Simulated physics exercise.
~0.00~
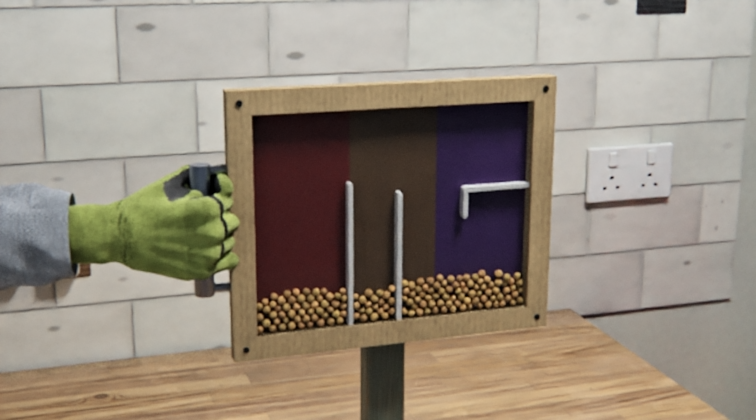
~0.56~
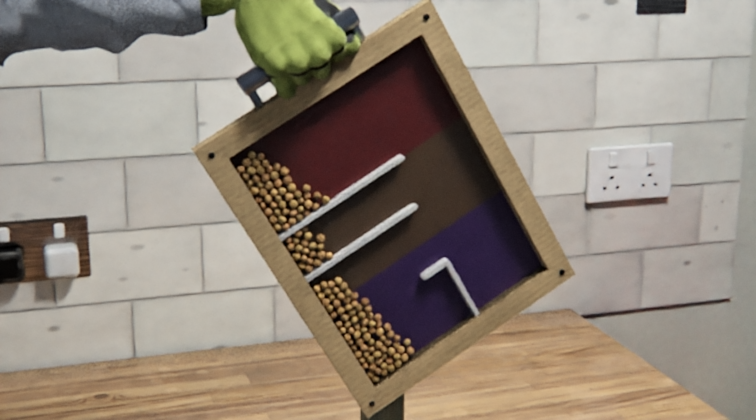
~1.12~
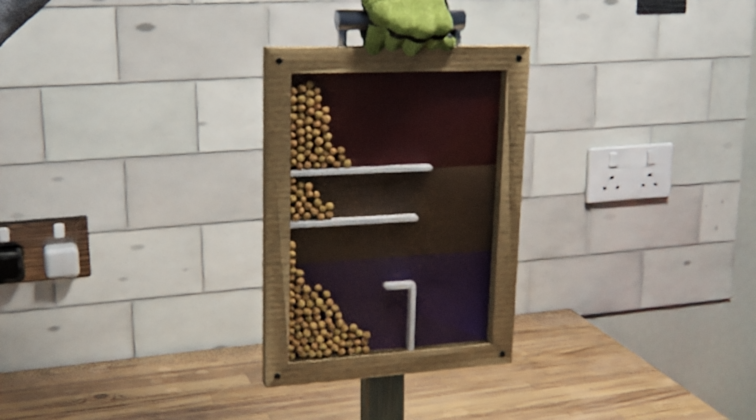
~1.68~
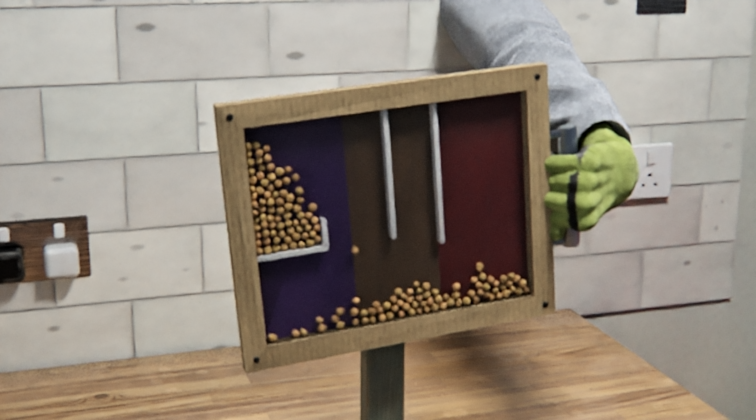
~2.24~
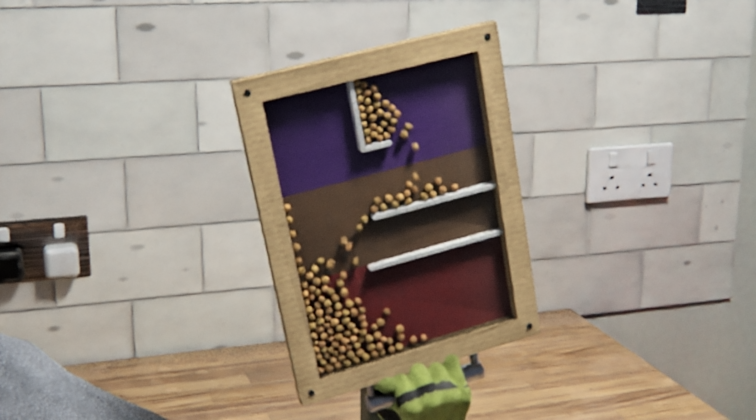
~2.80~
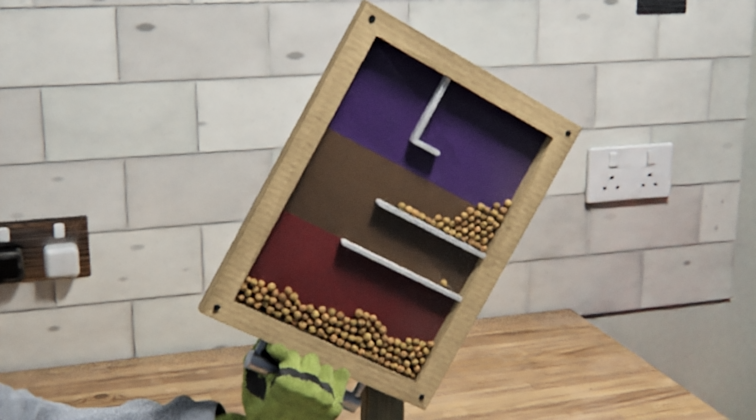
A shallow wooden-framed case of small round tan beads stands on edge on a post above a wooden worktop, seen from the front against a white brick wall with sockets. Its back shows red, brown and purple strips, left to right, with white ledges inside. A green-gloved hand tips it clockwise, and beads heap along the left side. The hand carries on turning it past upright and upside down, and beads spill from the bent ledge. It ends tilted, purple uppermost, with most beads in the red strip at the bottom and a smaller pile on a brown-strip ledge.
